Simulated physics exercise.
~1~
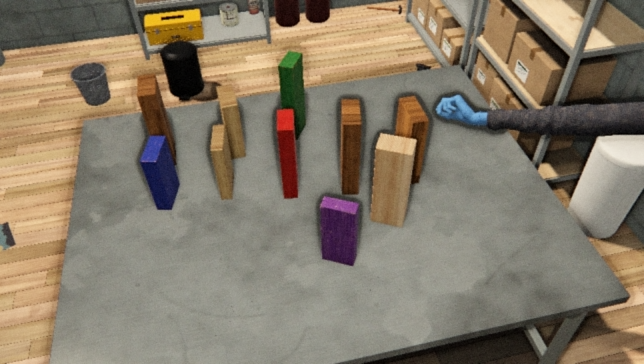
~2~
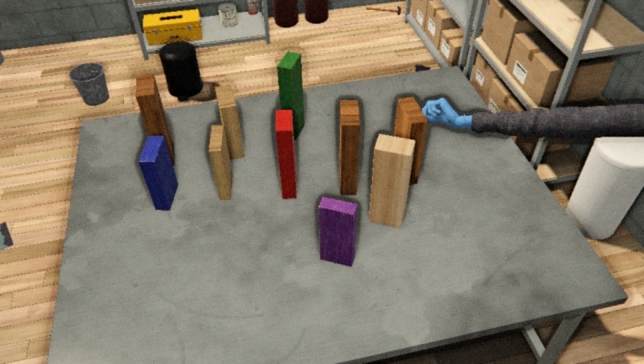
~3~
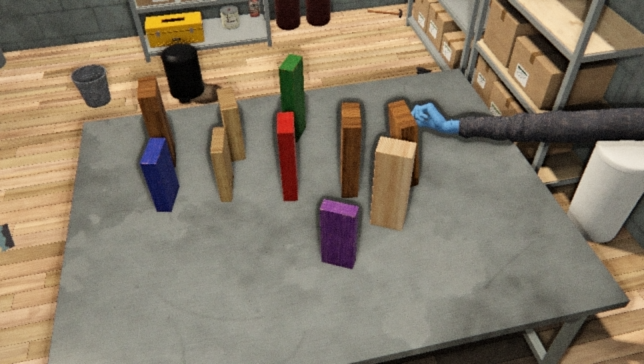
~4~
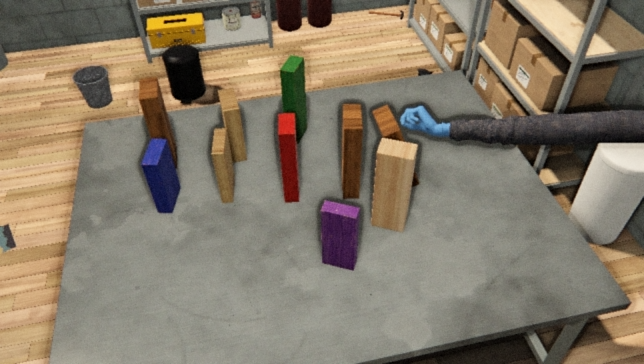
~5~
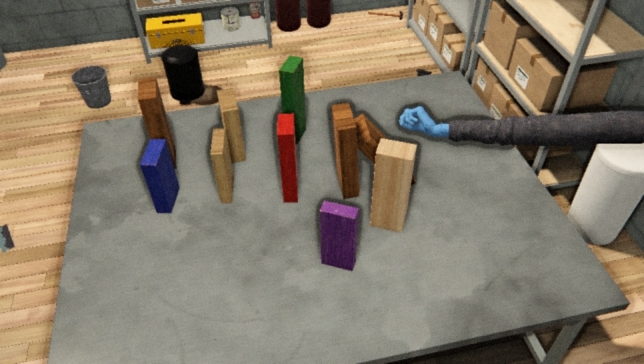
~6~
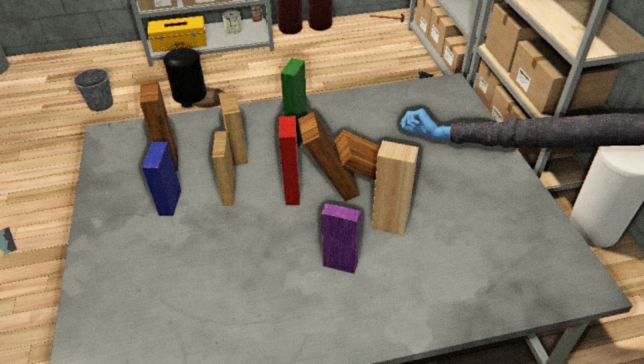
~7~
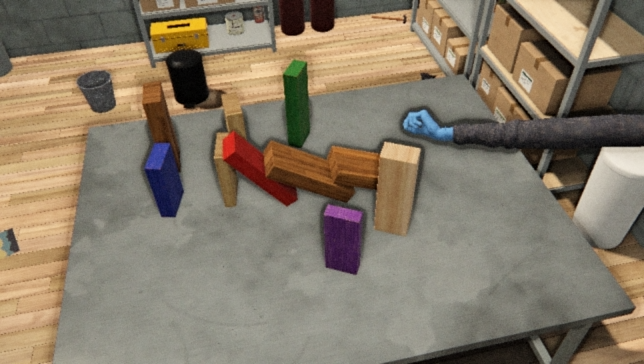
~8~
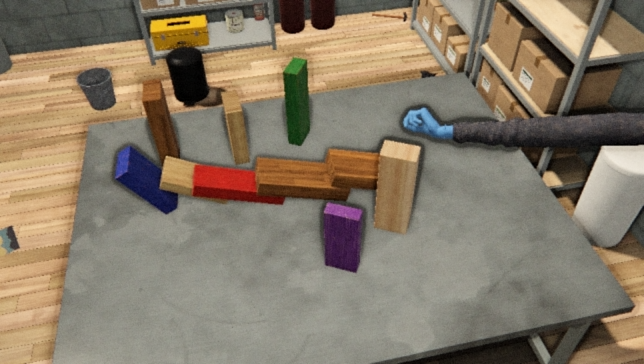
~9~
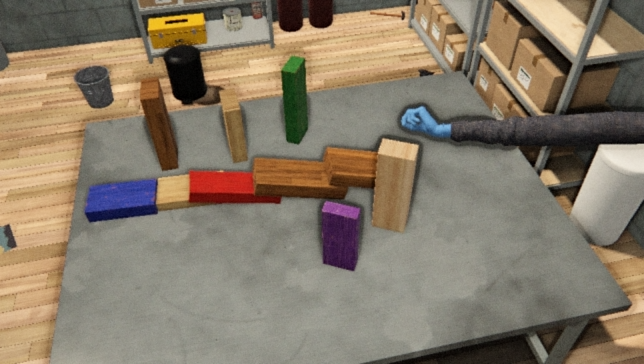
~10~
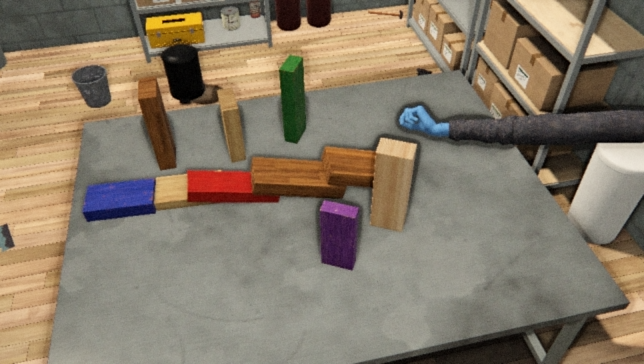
In this clip, a blue-gloved hand pushes a brown block leftward on a gray table, and it topples another brown block, then the red, a light wooden and the blue block in turn, leaving them lying in a row while the green, purple and remaining wooden blocks stay standing.
